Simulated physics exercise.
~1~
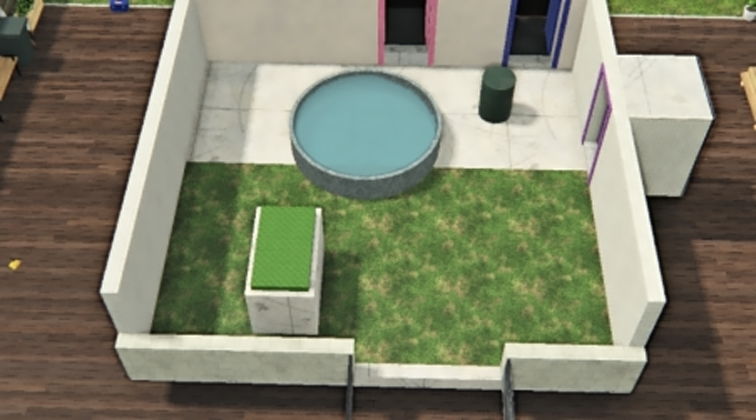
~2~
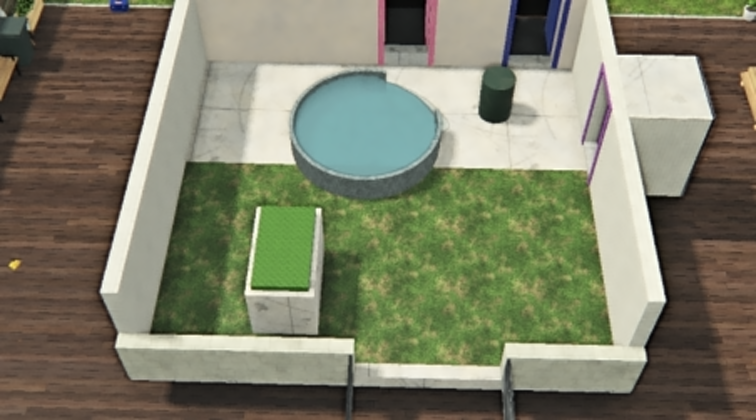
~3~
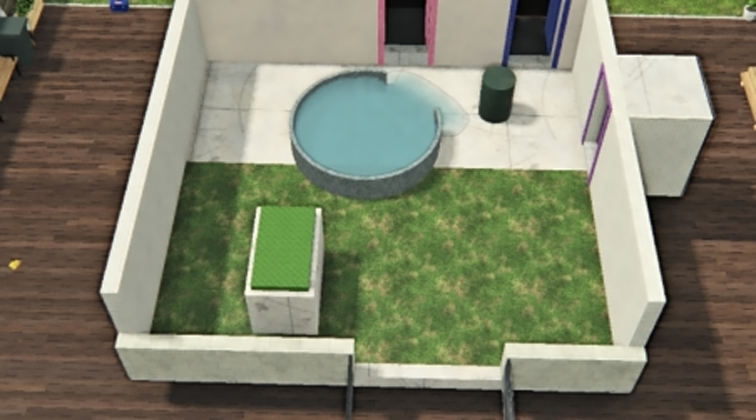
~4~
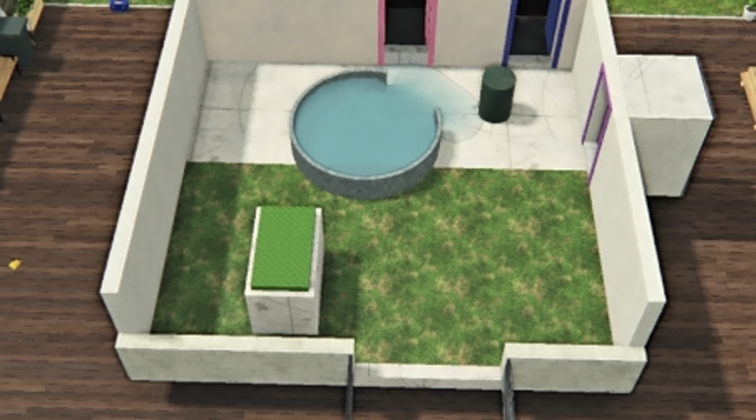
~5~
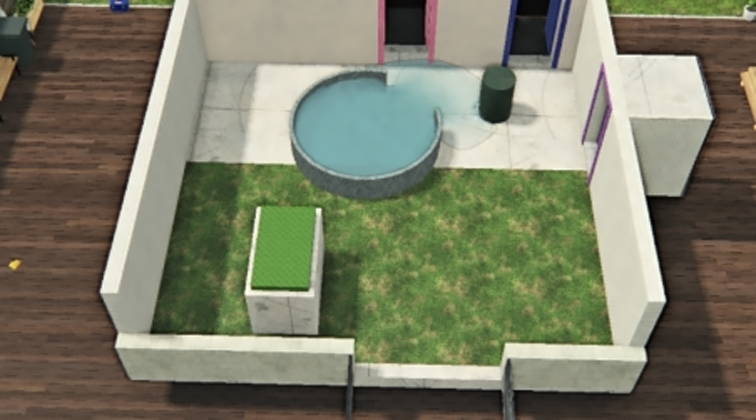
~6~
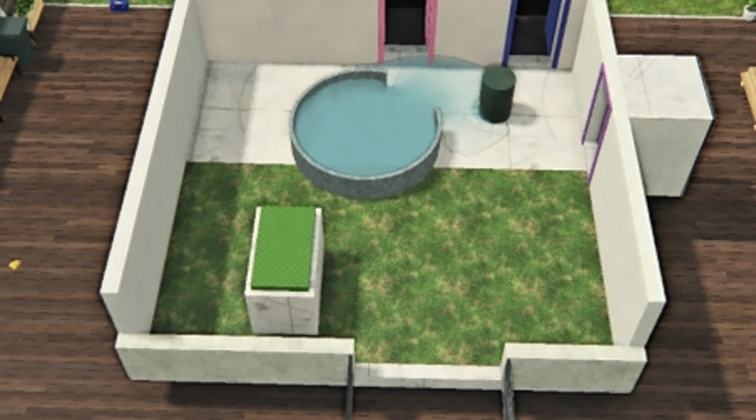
Garden terrace with a round pool breaking open at its far right rim, water spilling out and spreading across pale paving.
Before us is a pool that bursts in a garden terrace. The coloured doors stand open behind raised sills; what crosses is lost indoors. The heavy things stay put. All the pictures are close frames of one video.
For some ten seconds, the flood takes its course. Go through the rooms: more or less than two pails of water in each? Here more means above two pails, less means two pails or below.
Purple door: Less; pink door: Less; blue door: More.
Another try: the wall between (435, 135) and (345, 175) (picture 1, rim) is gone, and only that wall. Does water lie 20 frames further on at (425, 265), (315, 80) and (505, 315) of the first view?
Point by point: Soaked; unwetted; soaked.
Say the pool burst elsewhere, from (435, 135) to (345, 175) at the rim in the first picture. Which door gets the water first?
My answer: The purple one.
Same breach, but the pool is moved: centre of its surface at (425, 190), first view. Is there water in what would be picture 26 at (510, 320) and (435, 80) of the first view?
I'd say still dry for the first and swamped for the second.
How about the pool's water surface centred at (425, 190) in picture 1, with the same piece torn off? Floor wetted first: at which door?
The one in purple.
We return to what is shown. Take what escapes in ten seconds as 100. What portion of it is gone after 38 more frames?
By then, close to 55 % of it.
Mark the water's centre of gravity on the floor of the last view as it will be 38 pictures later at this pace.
About (435, 146).
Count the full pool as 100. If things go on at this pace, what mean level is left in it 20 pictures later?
Estimate: Close to 48 %.
A moment on, water covers 15 % of the floor; the purple door not reached, the pink door wet at the sill, nothing in, the blue door wet at the sill, nothing in.
Next, water covers 20 % of the floor; the purple door not reached, the pink door wet at the sill, nothing in, the blue door under two buckets in.
Then, water covers 35 % of the floor; the purple door wet at the sill, nothing in, the pink door wet at the sill, nothing in, the blue door over two buckets in.
Later, water covers 60 % of the floor; the purple door wet at the sill, nothing in, the pink door wet at the sill, nothing in, the blue door far over two buckets in.
In the end, water covers 85 % of the floor; the purple door wet at the sill, nothing in, the pink door wet at the sill, nothing in, the blue door far over two buckets in.
